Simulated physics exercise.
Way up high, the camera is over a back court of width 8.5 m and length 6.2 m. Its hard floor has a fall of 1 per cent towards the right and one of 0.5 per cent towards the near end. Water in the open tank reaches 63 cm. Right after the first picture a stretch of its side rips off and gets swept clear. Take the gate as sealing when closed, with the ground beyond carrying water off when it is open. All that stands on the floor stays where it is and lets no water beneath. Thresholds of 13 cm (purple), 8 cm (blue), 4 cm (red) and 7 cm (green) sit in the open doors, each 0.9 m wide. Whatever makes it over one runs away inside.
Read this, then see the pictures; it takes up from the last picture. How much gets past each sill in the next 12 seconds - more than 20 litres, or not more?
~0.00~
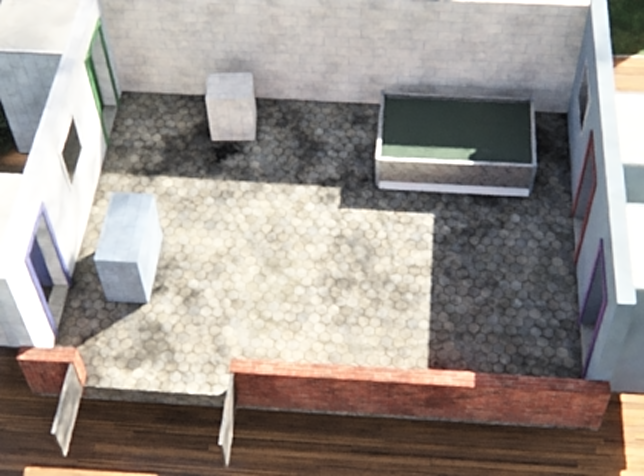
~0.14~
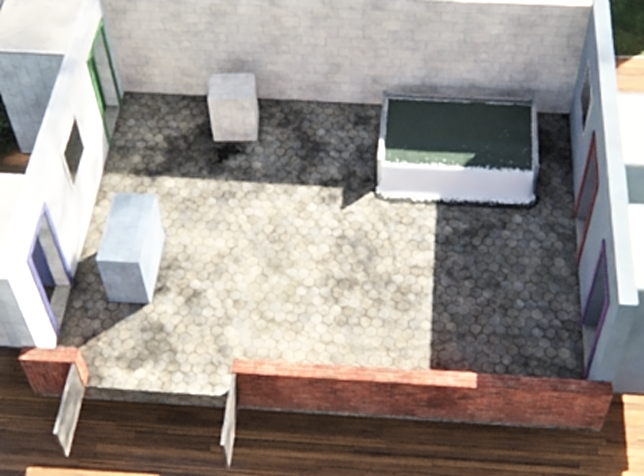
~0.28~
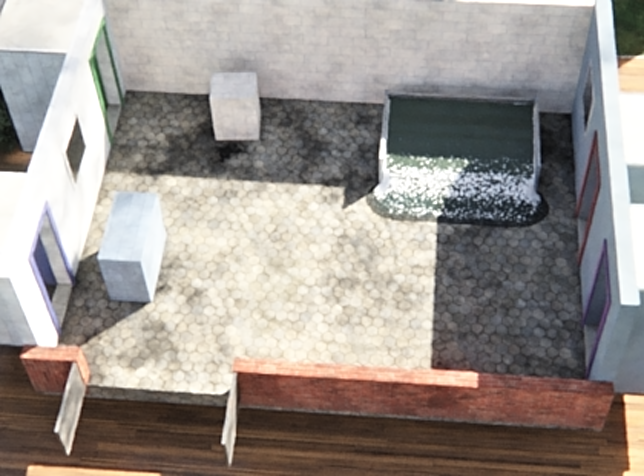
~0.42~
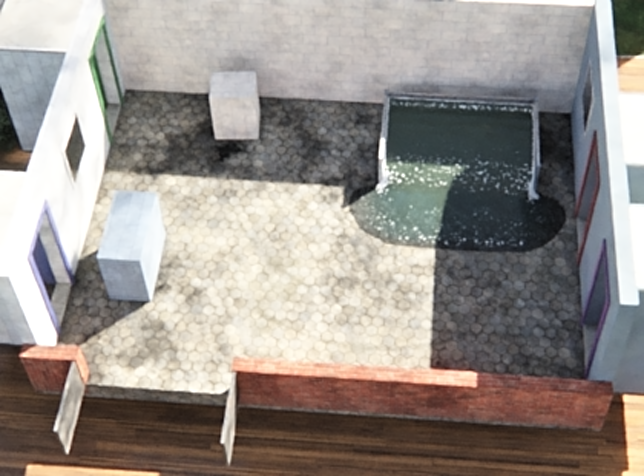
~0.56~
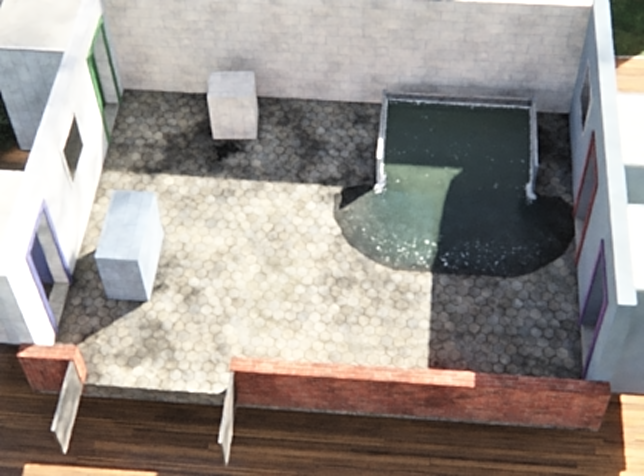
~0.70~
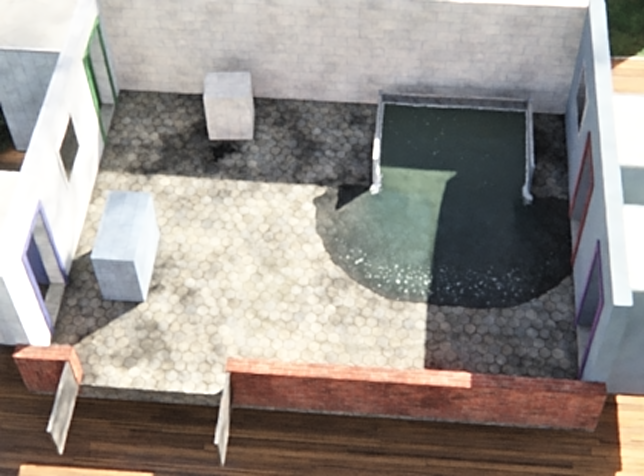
One by one: The purple door breaks the limit; the blue door remains within the limit; the red door breaks the limit; the green door remains within the limit.
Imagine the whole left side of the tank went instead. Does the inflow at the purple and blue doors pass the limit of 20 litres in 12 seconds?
Lab note: Vs limit, purple door inside limit; blue door inside limit.
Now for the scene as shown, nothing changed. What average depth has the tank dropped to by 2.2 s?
I'd put the mean depth near 15 centimetres.
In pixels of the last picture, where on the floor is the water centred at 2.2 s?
I'd put it close to (452, 275).
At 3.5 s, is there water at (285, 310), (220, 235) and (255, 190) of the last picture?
Submerged, untouched, untouched.
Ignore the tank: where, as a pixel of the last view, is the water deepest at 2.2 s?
Look at roughly (568, 406).
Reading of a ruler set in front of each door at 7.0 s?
Centimetres: Purple 9 / blue 8 / red 10 / green 0.
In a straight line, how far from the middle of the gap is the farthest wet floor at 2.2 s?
Around 5.2 metres.
After 1.4 s water covers 40 % of the floor and is deepest (31 cm) near (451, 397); purple door 8 cm at the sill, 0 L in, blue door not reached, red door 8 cm at the sill, 7 L in, green door not reached.
After 2.2 s water covers 45 % of the floor and is deepest (46 cm) near (568, 406); purple door 13 cm at the sill, 0 L in, blue door not reached, red door 7 cm at the sill, 26 L in, green door not reached.
After 3.5 s water covers 50 % of the floor and is deepest (26 cm) near (575, 319); purple door 26 cm at the sill, 48 L in, blue door not reached, red door 6 cm at the sill, 40 L in, green door not reached.
After 7.0 s water covers 75 % of the floor and is deepest (14 cm) near (545, 117); purple door 9 cm at the sill, 84 L in, blue door 8 cm at the sill, 4 L in, red door 10 cm at the sill, 89 L in, green door not reached.
After 12.0 s water covers 100 % of the floor and is deepest (8 cm) near (579, 407); purple door 6 cm at the sill, 84 L in, blue door 3 cm at the sill, 5 L in, red door 6 cm at the sill, 127 L in, green door 5 cm at the sill, 0 L in.
